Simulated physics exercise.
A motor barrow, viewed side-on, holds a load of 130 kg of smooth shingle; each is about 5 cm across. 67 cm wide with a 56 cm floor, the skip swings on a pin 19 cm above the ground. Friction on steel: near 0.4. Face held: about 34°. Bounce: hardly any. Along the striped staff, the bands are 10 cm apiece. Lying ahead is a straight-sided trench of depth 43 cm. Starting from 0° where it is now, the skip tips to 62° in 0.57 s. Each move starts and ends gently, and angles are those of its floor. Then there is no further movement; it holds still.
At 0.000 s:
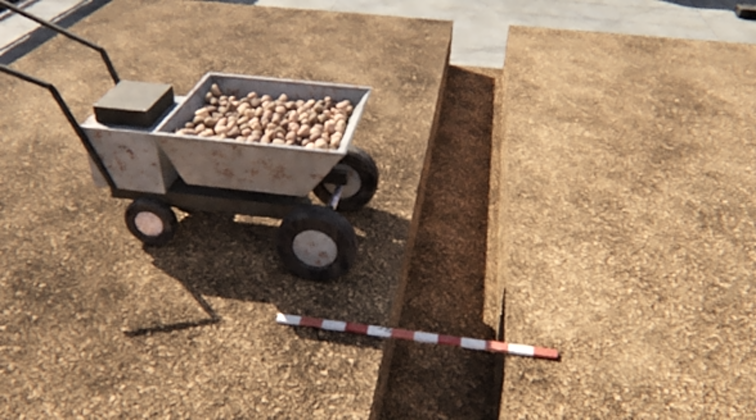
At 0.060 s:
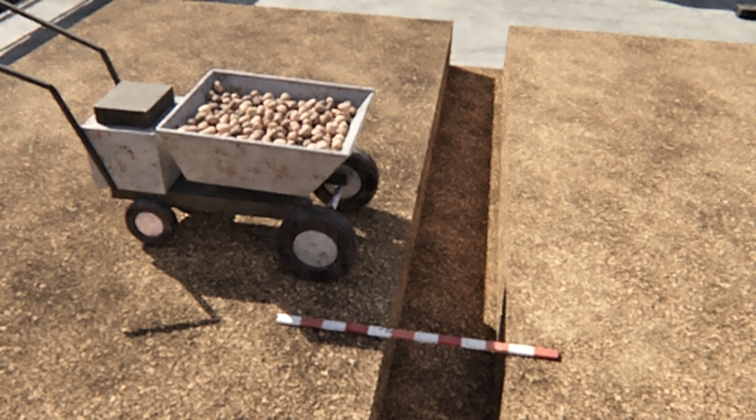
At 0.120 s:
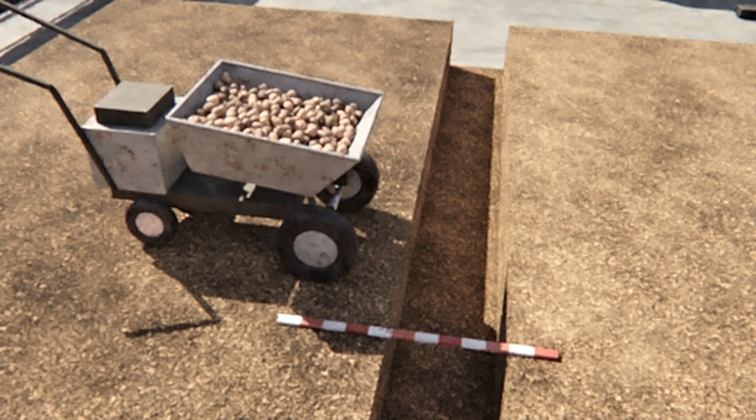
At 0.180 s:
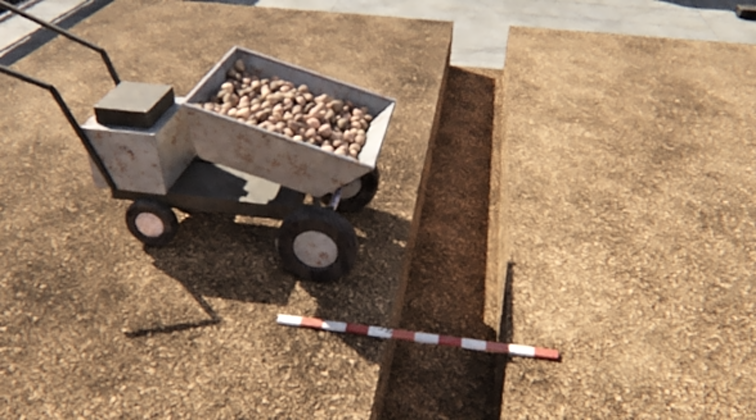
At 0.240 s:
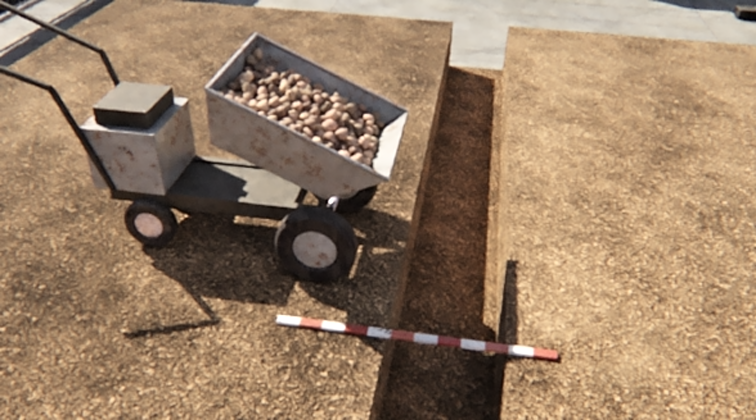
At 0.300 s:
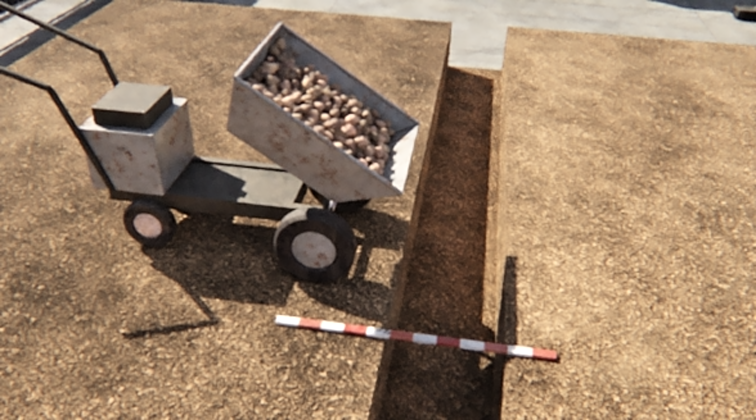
A grey, weathered skip full of pale brown stones tilts on a small black-wheeled motor barrow at left, seen from above and to the side on sunlit brown, gritty ground. To its right a straight, narrow trench runs away toward grey paving, with a red-and-white striped staff lying across it in front. The skip's rear rises slowly, then more steeply, its front edge dipping toward the trench while barrow and camera stay still.
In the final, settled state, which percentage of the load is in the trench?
67 per cent is in the trench.
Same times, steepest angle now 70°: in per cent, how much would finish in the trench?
Around 65 per cent would finish in the trench.
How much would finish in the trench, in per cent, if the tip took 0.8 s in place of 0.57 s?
That would give about 80 percent.
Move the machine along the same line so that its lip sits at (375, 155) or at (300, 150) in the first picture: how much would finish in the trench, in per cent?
The first gives about 45 percent and the second about 95 percent.
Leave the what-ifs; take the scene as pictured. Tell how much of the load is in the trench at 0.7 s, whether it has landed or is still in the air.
Approx. 15 % of the load.
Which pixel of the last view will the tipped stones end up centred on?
I'd put it close to (475, 314).
After 0.4 s the floor is at 53°; 100 % in the skip; the foremost stones are at (410, 193).
After 0.7 s the floor is at 62°; 83 % in the skip, 17 % in the trench; the foremost stones are at (494, 240).
After 1.0 s the floor is at 62°; 30 % in the skip, 41 % in the trench, 29 % past the trench; the foremost stones are at (642, 274).
After 3.0 s the floor is at 62°; 4 % in the skip, 67 % in the trench, 29 % past the trench; the foremost stones are past the picture's edge.
